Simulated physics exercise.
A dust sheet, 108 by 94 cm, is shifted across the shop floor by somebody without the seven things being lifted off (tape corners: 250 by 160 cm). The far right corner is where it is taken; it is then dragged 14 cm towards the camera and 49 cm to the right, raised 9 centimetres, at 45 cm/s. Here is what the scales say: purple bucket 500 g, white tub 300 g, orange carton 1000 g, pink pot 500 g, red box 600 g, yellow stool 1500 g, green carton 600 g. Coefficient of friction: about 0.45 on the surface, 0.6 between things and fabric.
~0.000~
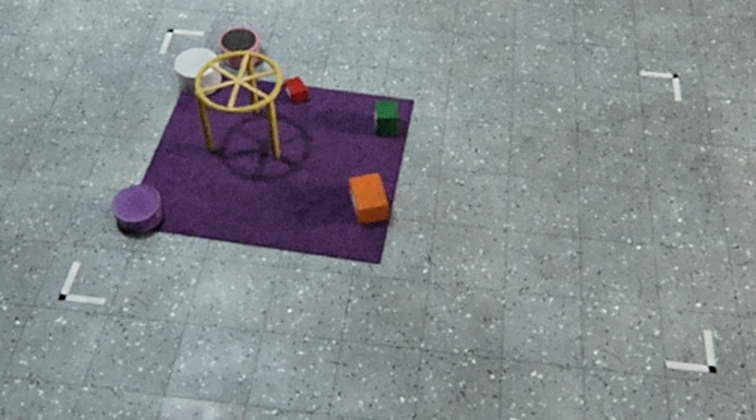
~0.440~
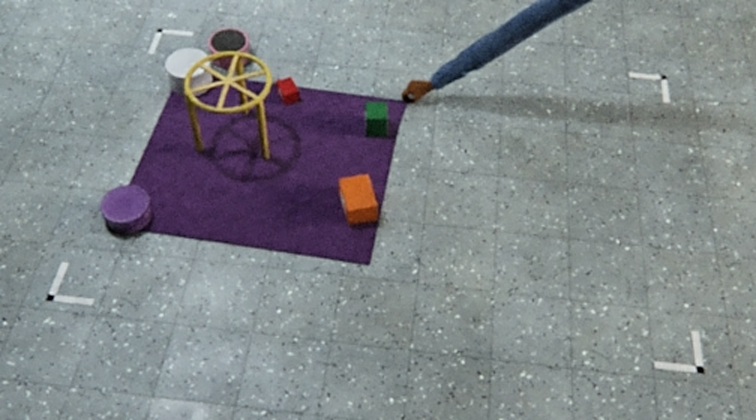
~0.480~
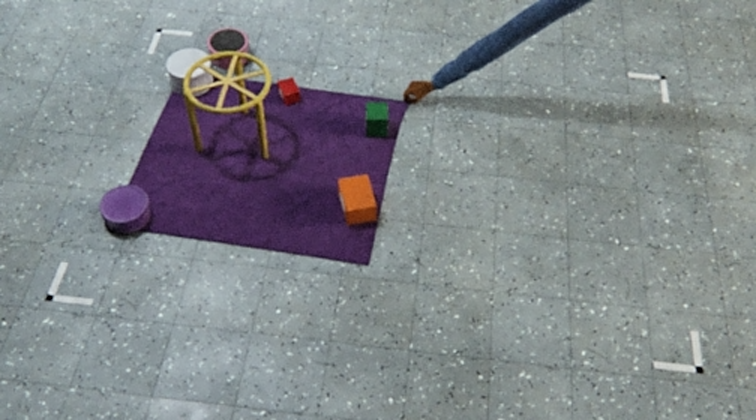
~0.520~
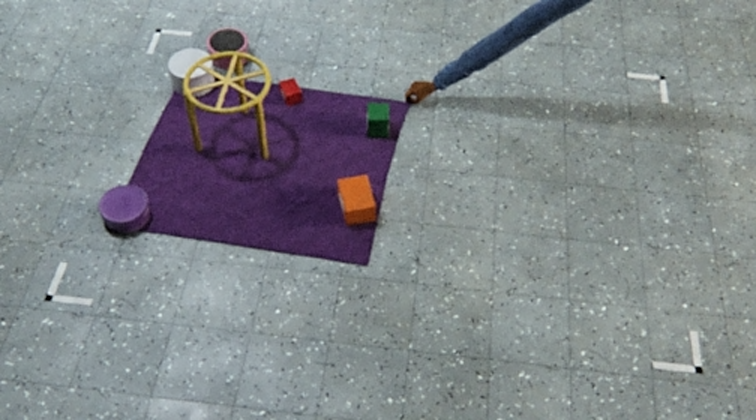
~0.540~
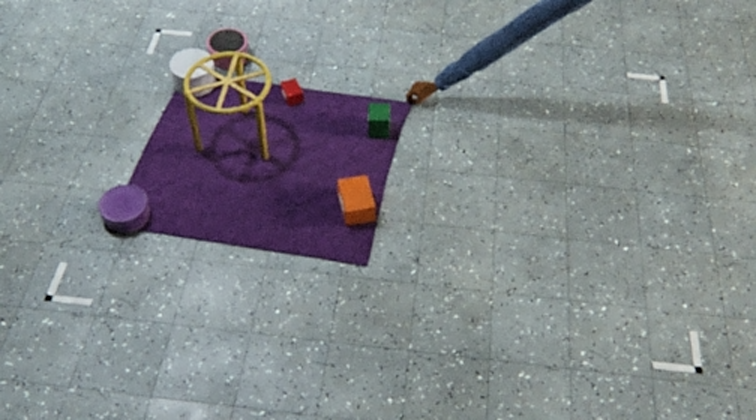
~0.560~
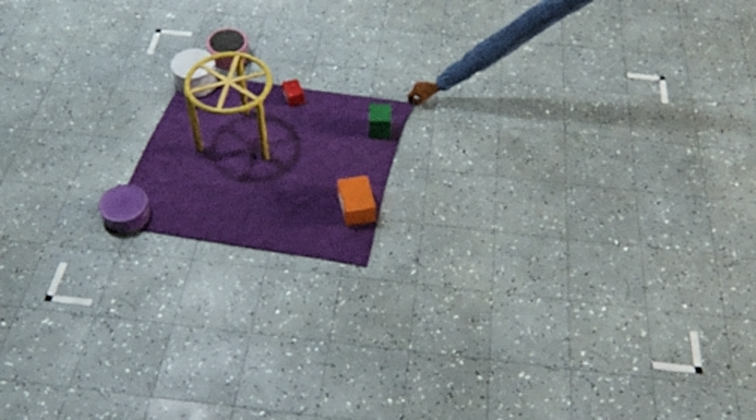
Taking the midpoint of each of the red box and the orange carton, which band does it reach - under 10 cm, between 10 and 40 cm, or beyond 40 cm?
Midpoints: The red box goes beyond 40 cm; the orange carton lands between 10 and 40 cm.
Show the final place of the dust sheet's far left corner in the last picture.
(307, 57) or thereabouts.
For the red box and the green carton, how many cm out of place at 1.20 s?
By then the red box is 35 cm out of place and the green carton is 30 cm out.
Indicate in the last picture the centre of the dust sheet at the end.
(353, 150), roughly.
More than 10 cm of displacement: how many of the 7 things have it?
My count is 6.
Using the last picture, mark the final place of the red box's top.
Somewhere around (405, 93) is where it ends up.
By 0.9 s, middle of the dust sheet at (286, 157); red box 19 cm off its start, orange carton 6 cm off its start, white tub 17 cm off its start.
By 1.2 s, middle of the dust sheet at (315, 152); red box 35 cm off its start, orange carton 12 cm off its start, white tub 34 cm off its start.
By 1.5 s, middle of the dust sheet at (342, 151); red box 51 cm off its start at (394, 96), orange carton 18 cm off its start at (400, 193), white tub 50 cm off its start at (293, 54).
By 1.8 s, middle of the dust sheet at (353, 150); red box 56 cm off its start, orange carton 21 cm off its start, white tub 55 cm off its start.
By 2.4 s, middle of the dust sheet at (353, 150); red box 56 cm off its start at (405, 93), orange carton 21 cm off its start at (407, 192), white tub 55 cm off its start at (304, 53), green carton 47 cm off its start at (478, 134).
